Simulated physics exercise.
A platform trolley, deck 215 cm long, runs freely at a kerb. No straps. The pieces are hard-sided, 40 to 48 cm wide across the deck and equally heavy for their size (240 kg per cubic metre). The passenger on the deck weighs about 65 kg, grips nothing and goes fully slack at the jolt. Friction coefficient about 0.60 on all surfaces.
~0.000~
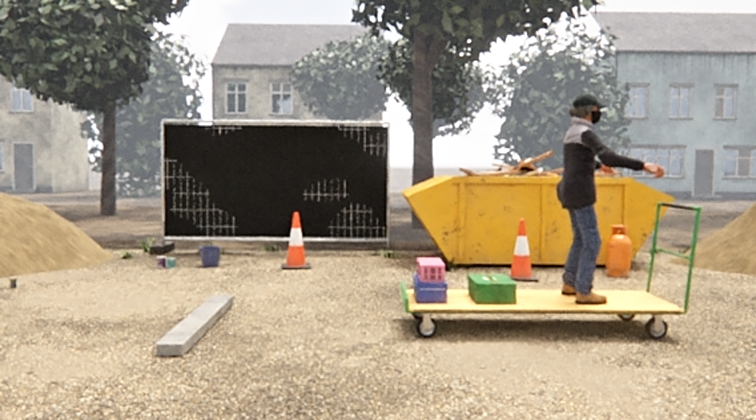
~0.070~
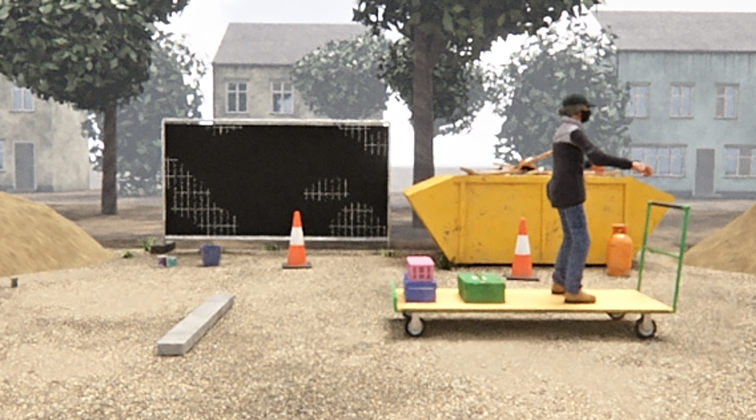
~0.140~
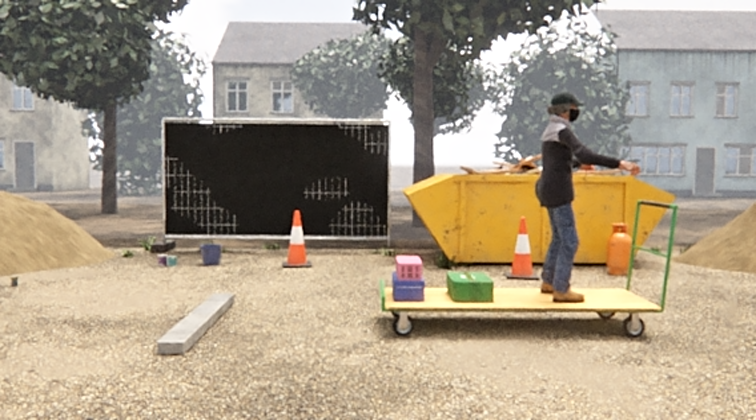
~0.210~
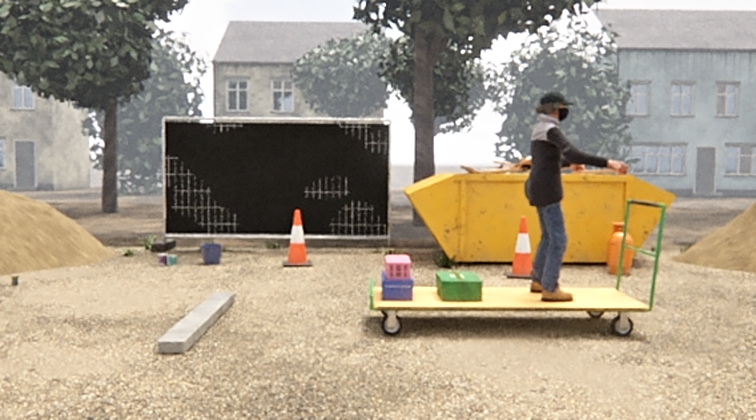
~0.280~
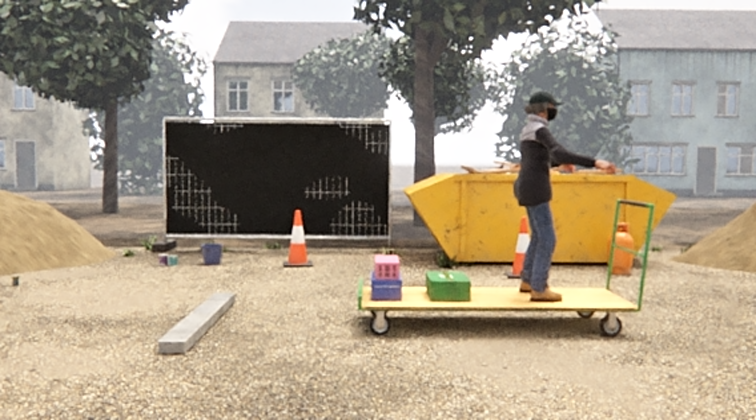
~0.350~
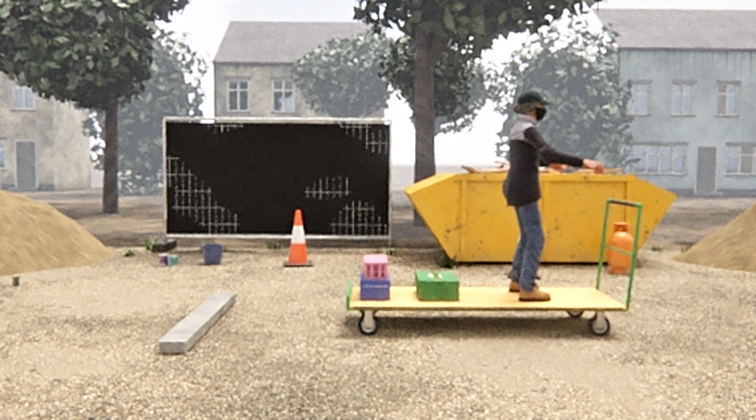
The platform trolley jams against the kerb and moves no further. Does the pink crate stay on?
In the end the pink crate stays aboard.
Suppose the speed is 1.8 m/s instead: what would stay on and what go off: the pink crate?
In that case pink off.
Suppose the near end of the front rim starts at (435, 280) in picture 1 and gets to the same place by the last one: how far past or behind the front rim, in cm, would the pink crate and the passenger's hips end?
In that case pink 80 past, hips 30 behind.
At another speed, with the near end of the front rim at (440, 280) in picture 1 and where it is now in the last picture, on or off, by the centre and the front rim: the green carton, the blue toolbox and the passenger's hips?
In that case green on, blue on, hips on.
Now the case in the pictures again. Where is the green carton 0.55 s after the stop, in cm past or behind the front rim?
About 60 cm behind the rim.
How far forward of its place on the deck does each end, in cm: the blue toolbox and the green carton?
Blue 5, green 15.
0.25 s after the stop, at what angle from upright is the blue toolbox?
About 0°.
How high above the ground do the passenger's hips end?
Roughly 35 cm above it.
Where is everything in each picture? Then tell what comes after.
The first frame shows pink crate (431, 270), hips (577, 191), rim corner (407, 308); 167 cm still to roll.
The second frame shows pink crate (420, 269), hips (566, 190), rim corner (396, 307); 157 cm still to roll.
The third frame shows pink crate (409, 268), hips (555, 189), rim corner (383, 306); 148 cm still to roll.
The fourth frame shows pink crate (398, 267), hips (544, 188), rim corner (372, 306); 138 cm still to roll.
The fifth frame shows pink crate (387, 267), hips (533, 188), rim corner (360, 306); 129 cm still to roll.
The sixth frame shows pink crate (376, 267), hips (522, 187), rim corner (348, 306); 120 cm still to roll. Speed about 1.4 m/s.
After 1.23 s the deck stops.
After 1.78 s the pink crate is 6 cm behind the rim, tilted 0°, near (211, 266) in the last picture's view.
After 2.23 s the pink crate is 6 cm behind the rim, tilted 0°, near (211, 266) in the last picture's view.
When all is still (5.0 s), nothing is past the rim; behind it, blue toolbox, green carton, pink crate and the passenger's hips.
